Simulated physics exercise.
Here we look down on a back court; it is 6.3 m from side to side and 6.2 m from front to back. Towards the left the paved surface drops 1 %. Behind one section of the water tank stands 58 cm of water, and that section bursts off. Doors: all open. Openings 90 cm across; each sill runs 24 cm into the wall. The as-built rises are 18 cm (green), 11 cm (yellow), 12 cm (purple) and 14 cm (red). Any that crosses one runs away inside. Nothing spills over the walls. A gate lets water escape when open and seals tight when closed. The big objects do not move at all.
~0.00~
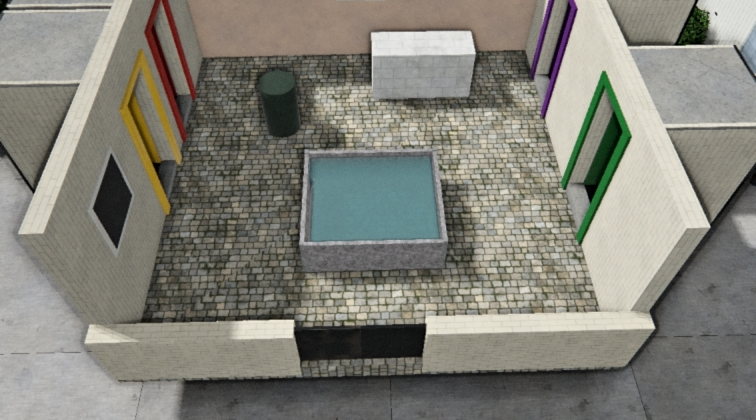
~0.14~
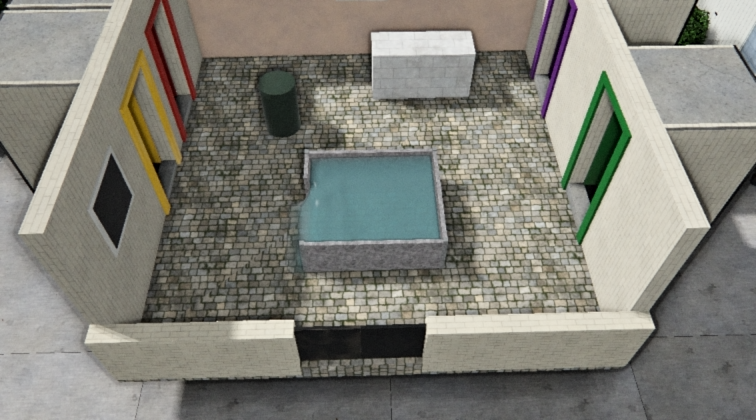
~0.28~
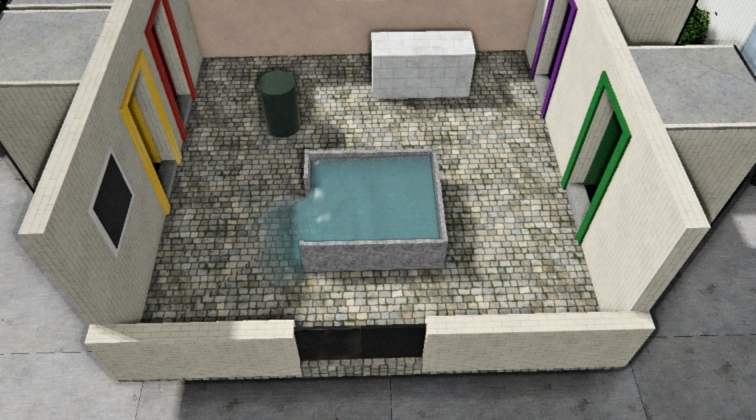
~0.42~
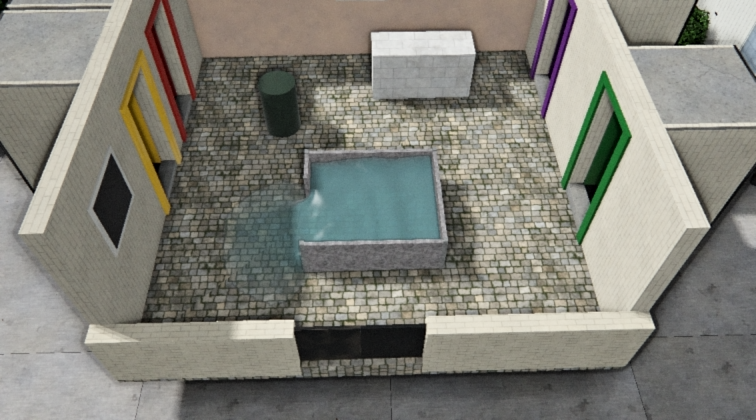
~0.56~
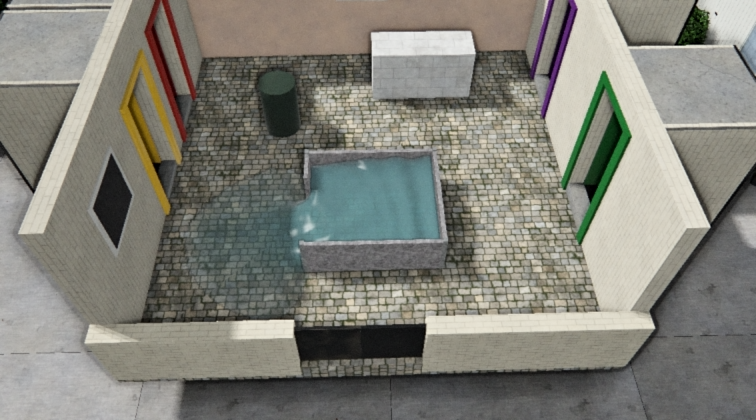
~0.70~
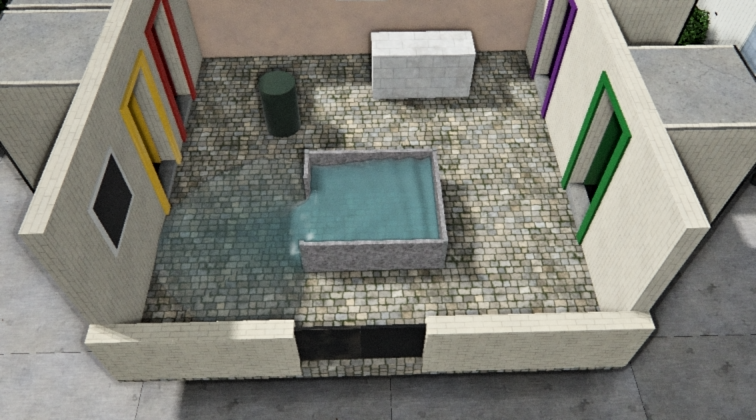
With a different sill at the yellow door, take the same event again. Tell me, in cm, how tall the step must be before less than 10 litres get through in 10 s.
It would have to be roughly 19 cm high.
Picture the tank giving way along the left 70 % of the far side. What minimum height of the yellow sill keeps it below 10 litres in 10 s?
In that case about 6.5 cm.
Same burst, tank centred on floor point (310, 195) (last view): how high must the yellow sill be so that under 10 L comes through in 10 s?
34 cm or thereabouts.
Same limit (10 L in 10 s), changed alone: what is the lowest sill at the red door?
Roughly 6.0 cm at the red door.
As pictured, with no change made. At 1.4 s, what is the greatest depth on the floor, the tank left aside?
Max depth: Around 34 cm.
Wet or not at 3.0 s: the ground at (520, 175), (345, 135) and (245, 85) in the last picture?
First bone-dry, second bone-dry, third wet through.
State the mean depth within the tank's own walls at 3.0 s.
Roughly 19 cm.
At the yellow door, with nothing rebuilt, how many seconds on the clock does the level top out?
2.0 s.
After 1.4 s water covers 20 % of the floor, deepest (34 cm) near (135, 354); 19 cm at the yellow door, 5 litres in over its 11 cm sill.
After 3.0 s water covers 35 % of the floor, deepest (26 cm) near (135, 354); 16 cm at the yellow door, 54 litres in over its 11 cm sill.
After 10.0 s water covers 95 % of the floor, deepest (9 cm) near (202, 65); 6 cm at the yellow door, 71 litres in over its 11 cm sill.
At the yellow door as built, the water arrived by 0.9 s and peaked near 21 cm at 2.0 s.
Run again over the same 10 s with other heights there, 26 litres in over 15.5 cm, 6 litres over 20.5 cm. The limit of 10 litres is kept from about 19 cm up.
